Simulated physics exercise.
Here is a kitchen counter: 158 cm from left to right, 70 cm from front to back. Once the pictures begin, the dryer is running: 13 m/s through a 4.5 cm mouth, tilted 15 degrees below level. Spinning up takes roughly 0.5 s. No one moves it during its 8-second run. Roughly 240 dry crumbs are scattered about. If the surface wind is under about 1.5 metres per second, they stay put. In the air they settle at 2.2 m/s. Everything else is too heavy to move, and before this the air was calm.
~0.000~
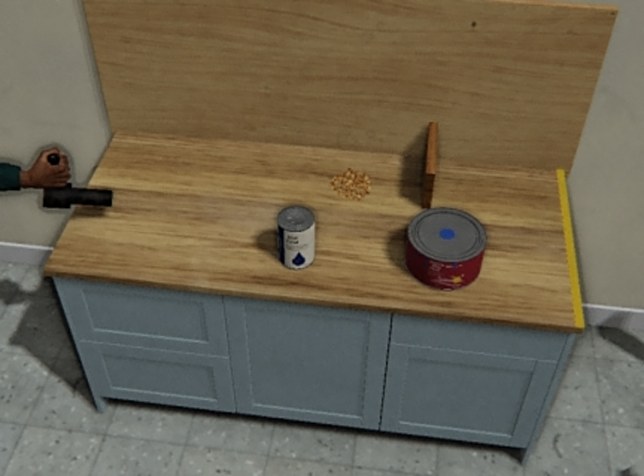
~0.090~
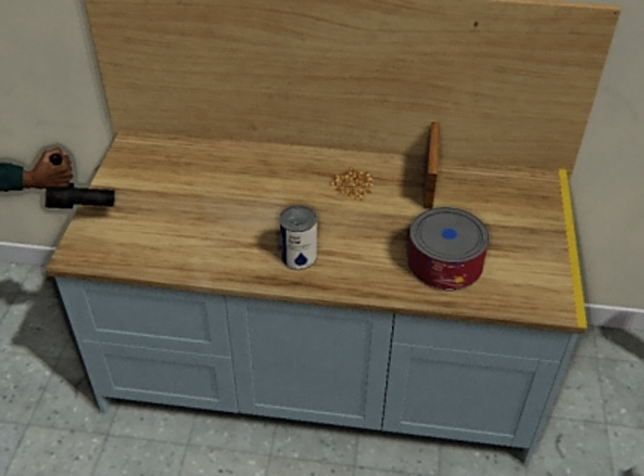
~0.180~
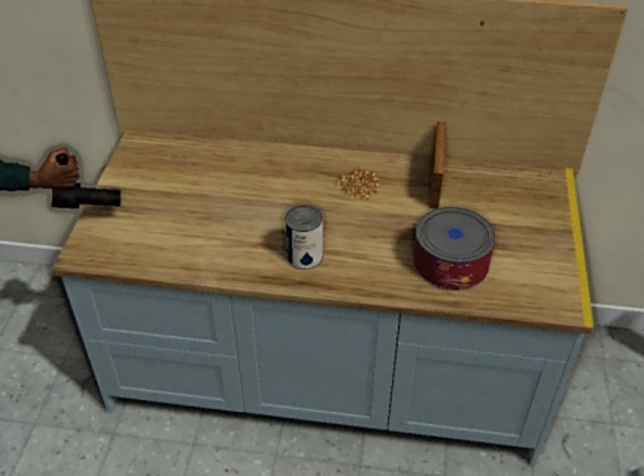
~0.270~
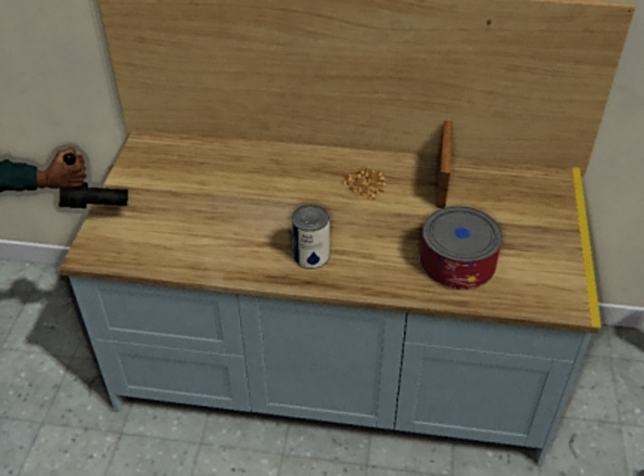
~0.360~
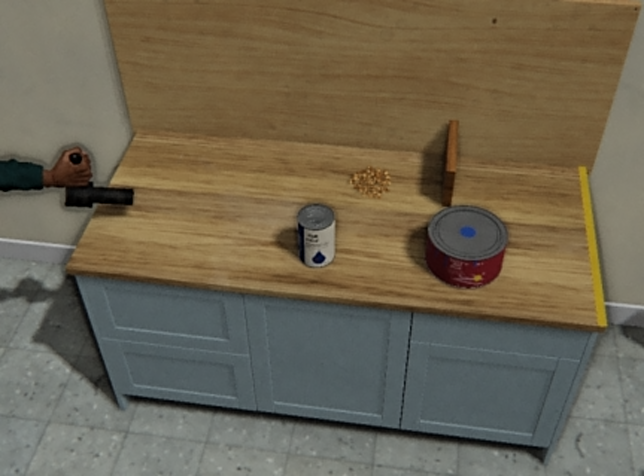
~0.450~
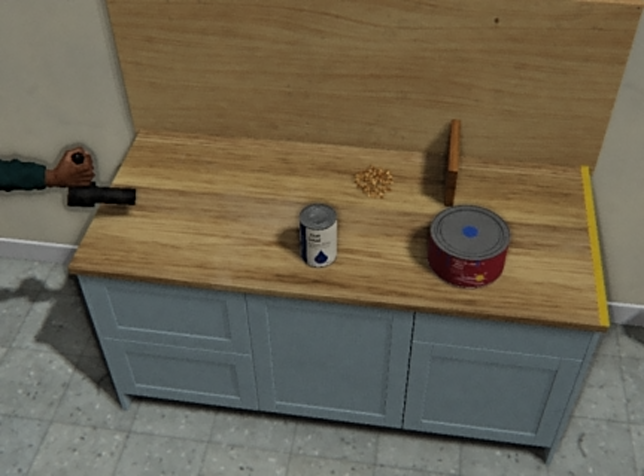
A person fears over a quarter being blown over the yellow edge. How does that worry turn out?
It does not come true.
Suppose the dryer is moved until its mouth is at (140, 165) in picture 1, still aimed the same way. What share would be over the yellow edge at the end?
You'd be looking at something like 0 in a hundred.
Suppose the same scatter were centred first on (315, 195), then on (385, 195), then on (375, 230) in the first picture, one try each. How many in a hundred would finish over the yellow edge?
First try 5 %, second 30 %, third 70 %.
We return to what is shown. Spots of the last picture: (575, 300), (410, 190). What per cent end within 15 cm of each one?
Roughly 0 % and 30 %, in that order.
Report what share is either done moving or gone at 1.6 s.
It comes to some 40 per cent.
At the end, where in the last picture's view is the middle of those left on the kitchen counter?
Look near pixel (444, 159) of the last view.
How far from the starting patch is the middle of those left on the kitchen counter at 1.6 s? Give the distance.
Roughly 25 centimetres.
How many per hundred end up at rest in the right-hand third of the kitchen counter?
I'd estimate around 90 per cent.
After 1.6 s the count stands so, 0 % are over the yellow edge; the middle of those still in play is near (442, 159).
After 2.6 s the count stands so, 0 % are over the yellow edge; the middle of those still in play is near (443, 160).
After 4.4 s the count stands so, 0 % are over the yellow edge; the middle of those still in play is near (443, 159).
After 8.0 s, at the end, 1 % are over the yellow edge; the middle of those still in play is near (444, 159).
